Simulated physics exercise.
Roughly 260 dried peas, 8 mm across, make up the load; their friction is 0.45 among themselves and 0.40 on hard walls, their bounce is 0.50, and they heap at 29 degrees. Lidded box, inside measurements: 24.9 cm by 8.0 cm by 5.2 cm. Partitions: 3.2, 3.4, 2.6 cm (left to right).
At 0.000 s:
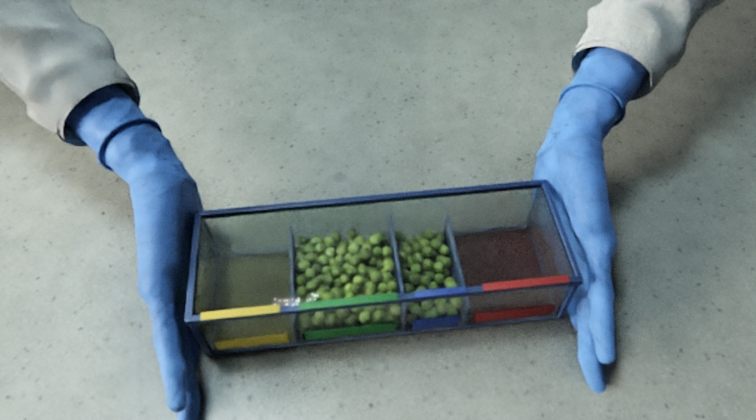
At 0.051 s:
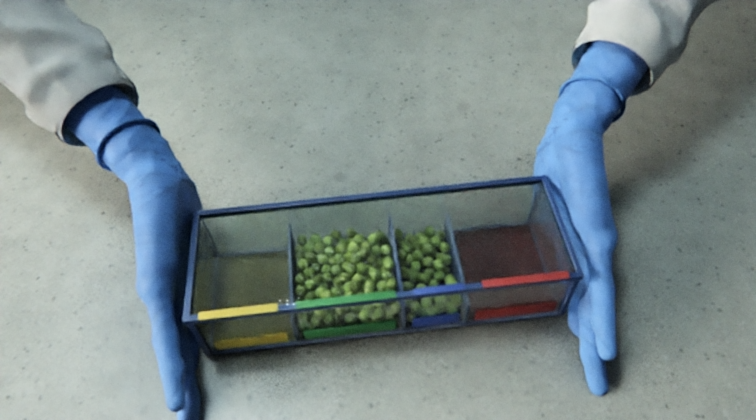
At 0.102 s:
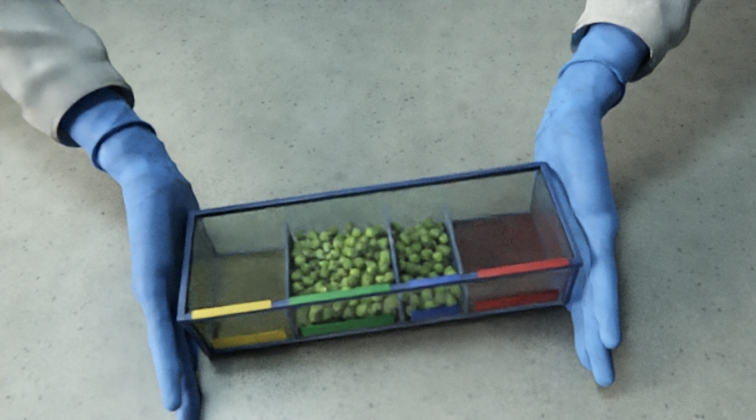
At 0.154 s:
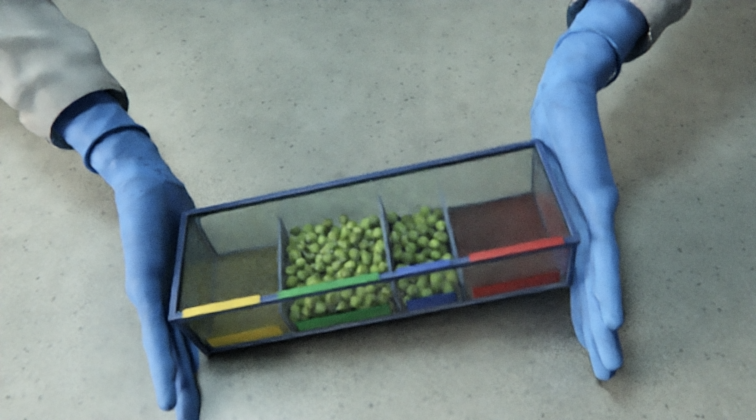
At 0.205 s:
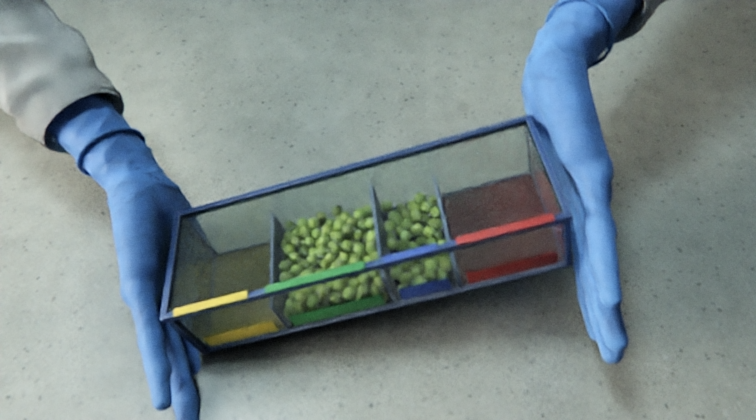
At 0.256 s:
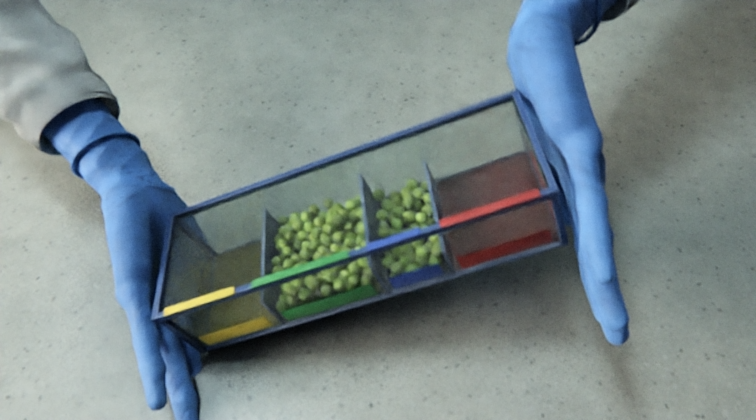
On a speckled grey surface, gloved hands tilt a box of green peas, raising its right end.
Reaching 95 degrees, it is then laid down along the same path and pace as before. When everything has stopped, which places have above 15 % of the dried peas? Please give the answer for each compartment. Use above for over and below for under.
Verdicts: Red below, blue below, green above, yellow above.
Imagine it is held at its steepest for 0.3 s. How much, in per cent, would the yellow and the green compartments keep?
Final amounts would be yellow 80% and green 20%.
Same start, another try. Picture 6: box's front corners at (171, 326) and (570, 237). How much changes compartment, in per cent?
Estimate: Near 65 %.
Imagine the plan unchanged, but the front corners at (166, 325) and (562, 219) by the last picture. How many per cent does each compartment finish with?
The compartments end with red 0 per cent, blue 5 per cent, green 25 per cent and yellow 70 per cent.
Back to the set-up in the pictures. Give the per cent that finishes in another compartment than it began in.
Around 70 per cent.
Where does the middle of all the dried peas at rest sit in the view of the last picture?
About (265, 280).
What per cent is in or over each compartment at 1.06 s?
It splits as red 0, blue 20, green 50 and yellow 30 percent.
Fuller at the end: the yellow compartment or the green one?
Yellow.
After 1.06 s, tilt 94 degrees; blue 20 %, green 50 %, yellow 30 %.
After 1.60 s, tilt 41 degrees; blue 10 %, green 25 %, yellow 65 %.
After 2.20 s, tilt 0 degrees; blue 10 %, green 25 %, yellow 65 %.
In the end, at 3.2 s, red 0 %, blue 10 %, green 25 %, yellow 65 %.
